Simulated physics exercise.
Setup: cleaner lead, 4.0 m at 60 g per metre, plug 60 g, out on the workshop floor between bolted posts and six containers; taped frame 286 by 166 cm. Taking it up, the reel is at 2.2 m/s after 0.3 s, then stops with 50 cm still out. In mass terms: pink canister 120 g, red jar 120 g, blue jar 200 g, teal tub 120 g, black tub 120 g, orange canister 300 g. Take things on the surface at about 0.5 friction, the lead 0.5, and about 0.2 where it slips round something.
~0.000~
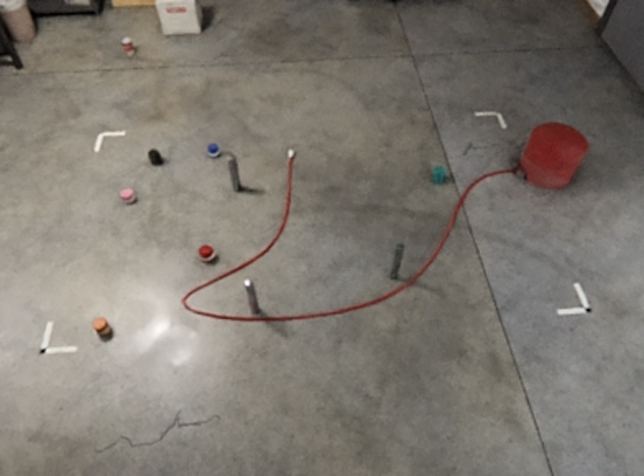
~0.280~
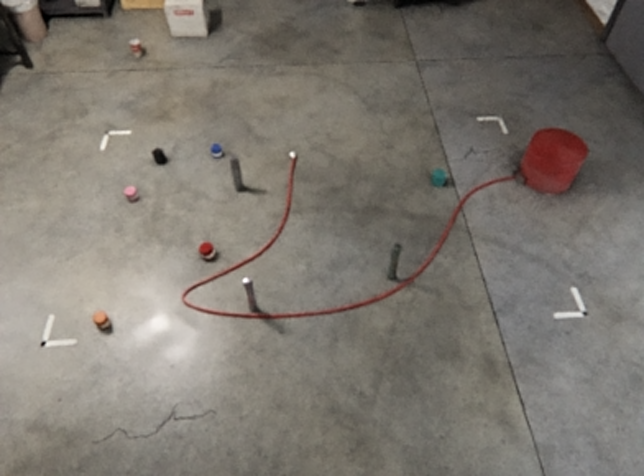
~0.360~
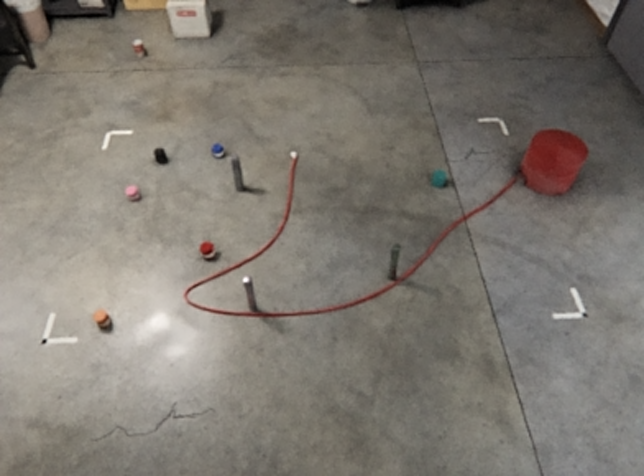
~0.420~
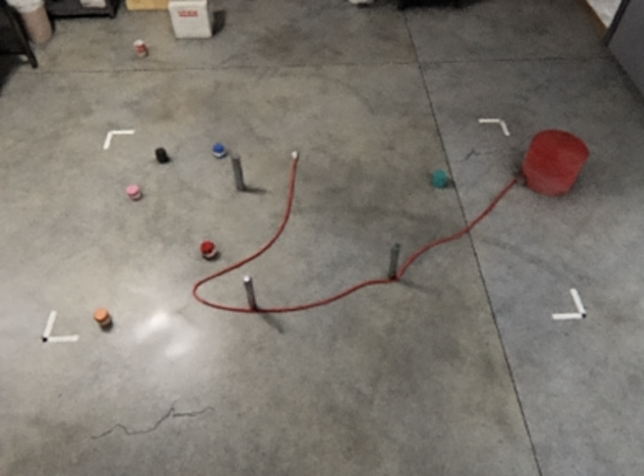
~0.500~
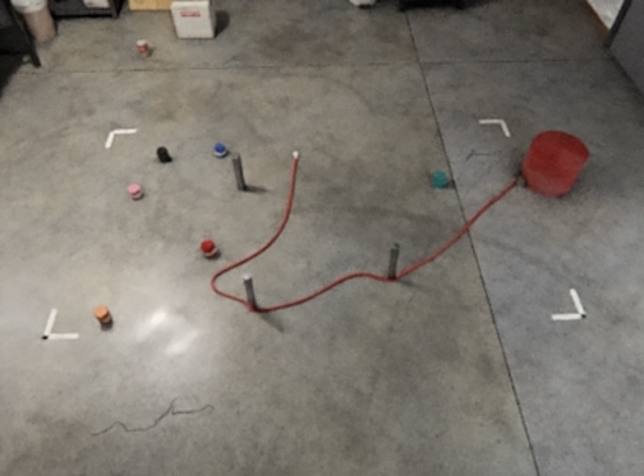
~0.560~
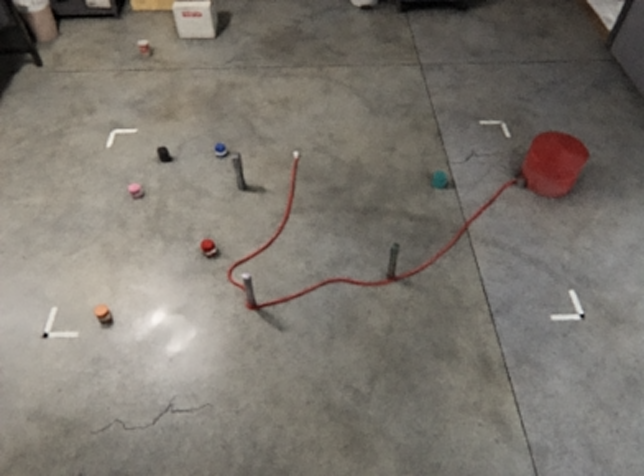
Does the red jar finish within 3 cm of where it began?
Yes, it stays close.
At 1.0 s, plug at (252, 297); nothing else has moved.
At 1.4 s, plug at (397, 326); nothing else has moved.
At 1.8 s, plug at (614, 206); nothing else has moved.
At 2.2 s, plug at (545, 159); nothing else has moved.
At 3.0 s, plug at (452, 169); red jar 0 cm off its start at (207, 244).
